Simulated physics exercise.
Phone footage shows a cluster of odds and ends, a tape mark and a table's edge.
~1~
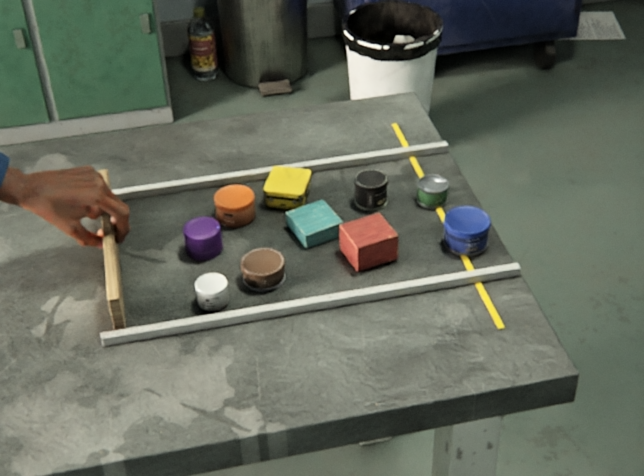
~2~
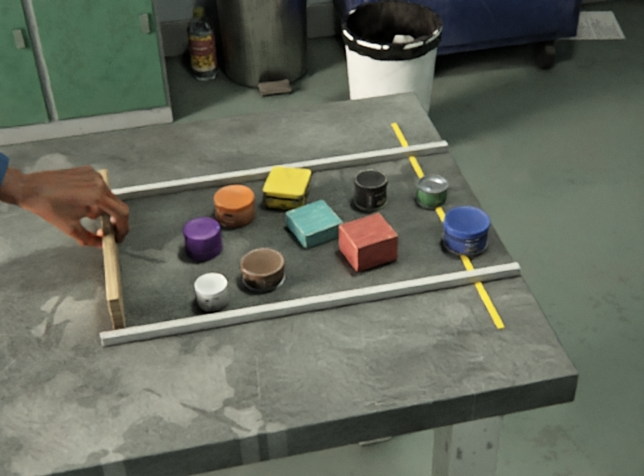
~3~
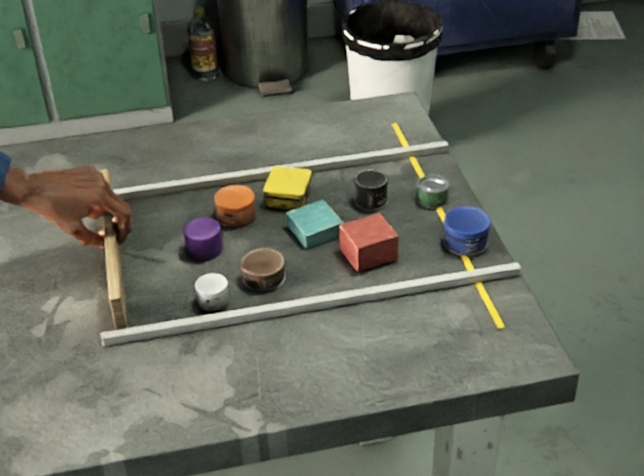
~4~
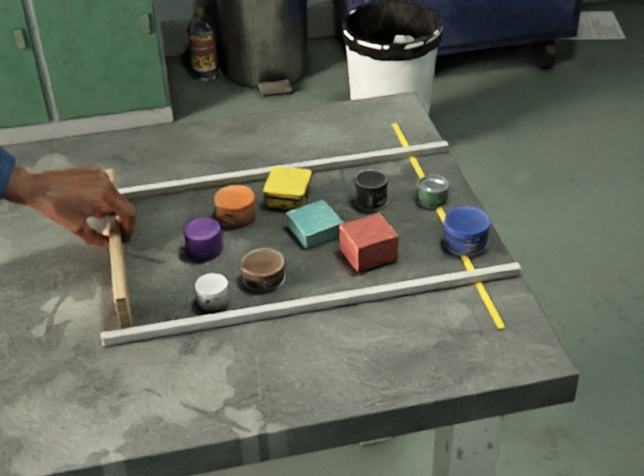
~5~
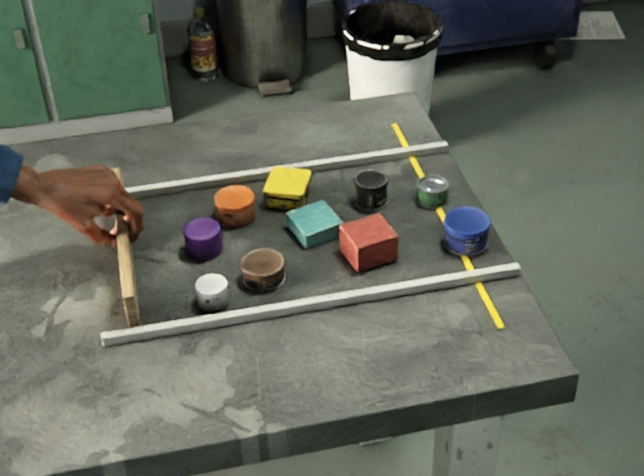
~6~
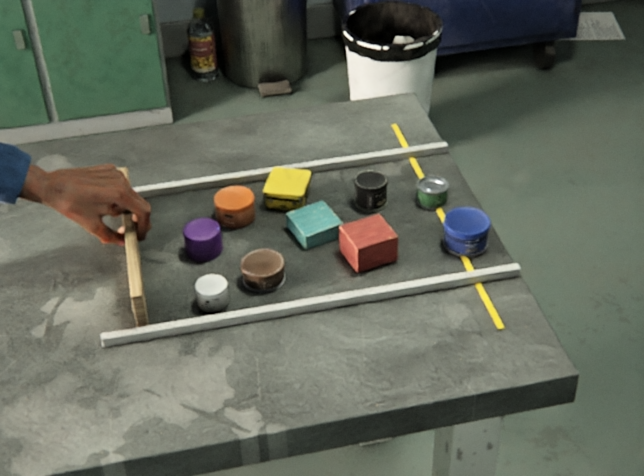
On a worn grey table in a workshop, seen from above at an angle, two pale rails run across the top, with bins and green cabinets behind. Between them sit purple, orange, white, brown, black, green and blue round containers, yellow, teal and red blocks, and yellow tape at right. A hand at left holds a wooden board still, then slides it slightly rightward; the objects and camera stay still.
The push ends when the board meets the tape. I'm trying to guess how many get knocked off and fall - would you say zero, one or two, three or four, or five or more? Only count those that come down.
I expect that five pieces or more will leave the table.
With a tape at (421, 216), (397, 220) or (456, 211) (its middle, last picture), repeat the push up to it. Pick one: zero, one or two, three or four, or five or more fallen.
Place by place: 1 or 2, then 1 or 2, then more than four.
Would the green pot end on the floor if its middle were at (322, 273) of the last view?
From that start the object is safe.
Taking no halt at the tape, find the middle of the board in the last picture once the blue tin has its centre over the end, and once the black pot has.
(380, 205) and then (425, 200), give or take.
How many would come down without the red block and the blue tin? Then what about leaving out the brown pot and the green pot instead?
Falls come to 3 the first time and 3 the other time.
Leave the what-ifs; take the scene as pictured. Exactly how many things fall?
Taken together, the number is 5.
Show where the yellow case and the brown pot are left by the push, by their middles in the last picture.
Approximately (436, 158) for one, approximately (474, 229) for the other.
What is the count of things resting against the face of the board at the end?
That comes to 5.
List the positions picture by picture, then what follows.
The first picture shows blue tin (466, 231); green pot (432, 192); black pot (371, 190); board (111, 246); tape (441, 212).
The second picture shows green pot (432, 192); board (111, 246).
The third picture shows black pot (371, 190); white tub (212, 293).
The fourth picture shows blue tin (466, 231); red block (369, 243).
The fifth picture shows green pot (432, 192); yellow case (288, 189).
The sixth picture shows blue tin (466, 232); green pot (432, 193); black pot (371, 191); board (132, 244); tape (441, 213).
Soon after, none off yet; blue tin at rest near (466, 232); green pot at rest near (432, 193); black pot at rest near (371, 191).
After that, none off yet; blue tin at rest near (466, 232); green pot at rest near (432, 193); black pot displaced a little near (384, 186).
And then, none off yet; blue tin displaced about its own width near (509, 228); green pot displaced about its own width near (463, 184); black pot displaced well along near (428, 175).
In the end, the number that fall off is five or more; gone, turquoise block, red block, black pot, green pot and blue tin.
